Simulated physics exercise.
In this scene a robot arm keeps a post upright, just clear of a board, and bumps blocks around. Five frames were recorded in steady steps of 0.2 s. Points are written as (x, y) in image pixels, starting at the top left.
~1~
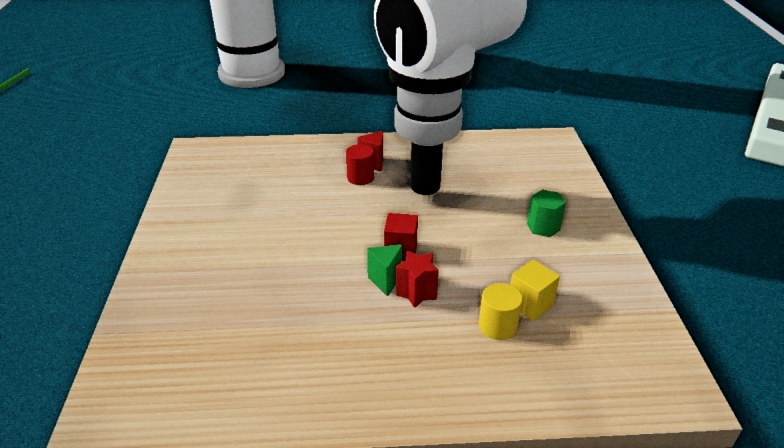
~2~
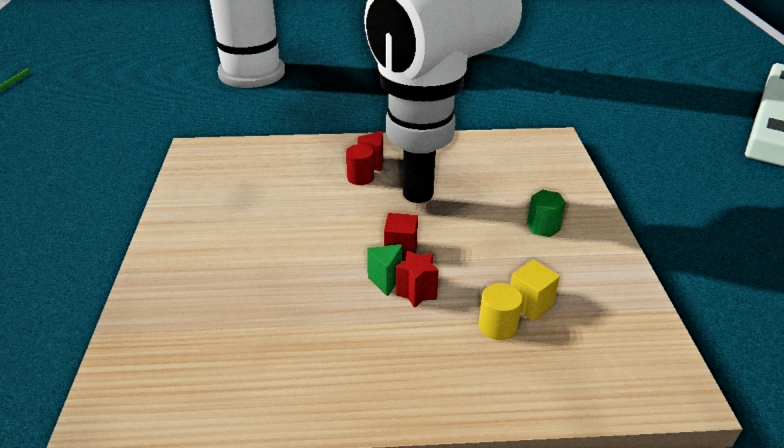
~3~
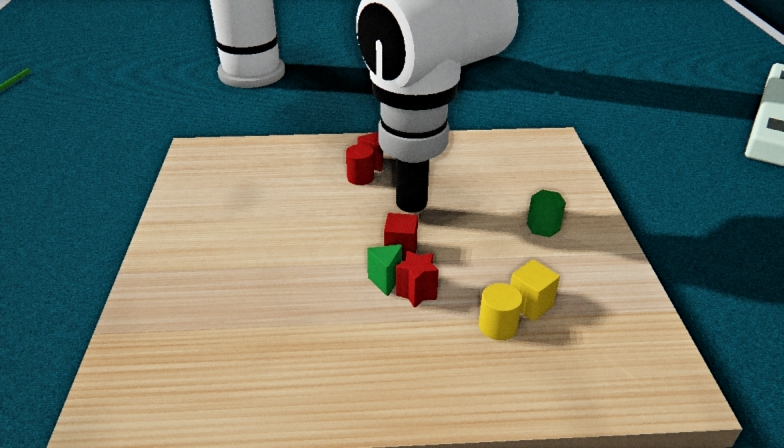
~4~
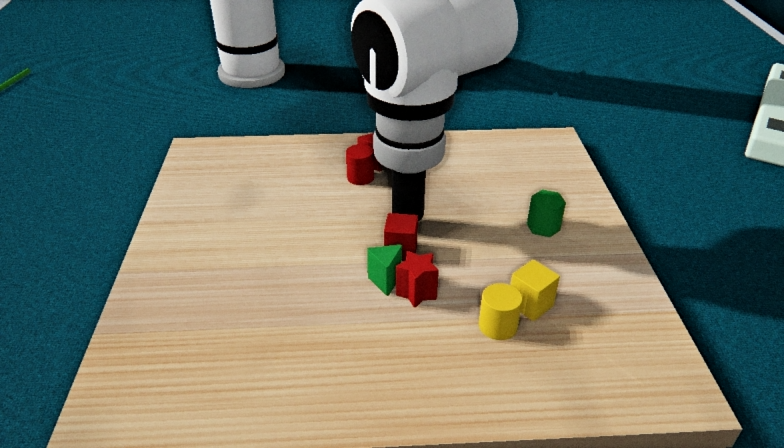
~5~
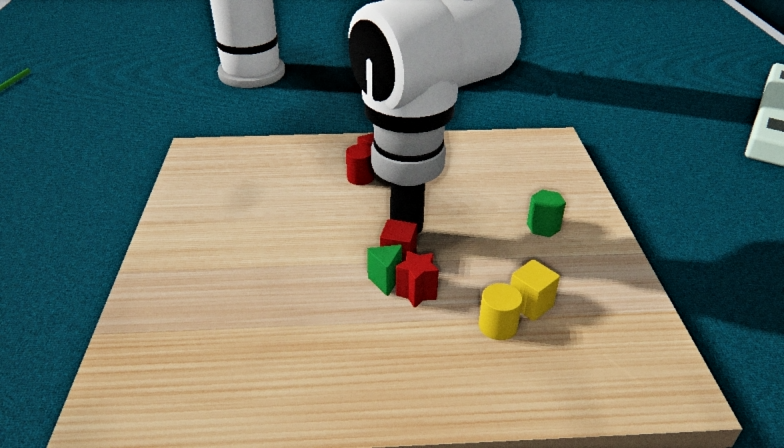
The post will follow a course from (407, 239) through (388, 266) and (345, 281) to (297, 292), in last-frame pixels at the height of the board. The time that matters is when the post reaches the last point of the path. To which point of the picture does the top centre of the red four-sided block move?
I predict (371, 271).
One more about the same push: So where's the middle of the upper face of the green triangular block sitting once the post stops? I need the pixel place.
Located at (369, 292).
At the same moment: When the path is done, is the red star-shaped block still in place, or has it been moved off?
The block you're asking about gets moved.
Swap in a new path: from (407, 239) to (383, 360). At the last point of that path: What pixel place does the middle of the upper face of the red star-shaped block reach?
The middle of its top is at (427, 298).
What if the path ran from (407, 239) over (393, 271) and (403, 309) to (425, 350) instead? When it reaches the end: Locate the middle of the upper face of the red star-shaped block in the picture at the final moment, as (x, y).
So, by the moment the path ends, you'll find the top centre of the red star-shaped block at (458, 306).
On the path given first. One third of the way, post (388, 256); green triangular block (371, 279); red four-sided block (382, 260), turned 10° anticlockwise; red star-shaped block (417, 274), turned 60° anticlockwise.
Two thirds of the way, post (344, 270); green triangular block (369, 292); red four-sided block (371, 271), turned 30° anticlockwise; red star-shaped block (416, 275), turned 65° anticlockwise.
At the end, post (296, 281); green triangular block (369, 292); red four-sided block (371, 271), turned 30° anticlockwise; red star-shaped block (416, 275), turned 65° anticlockwise.
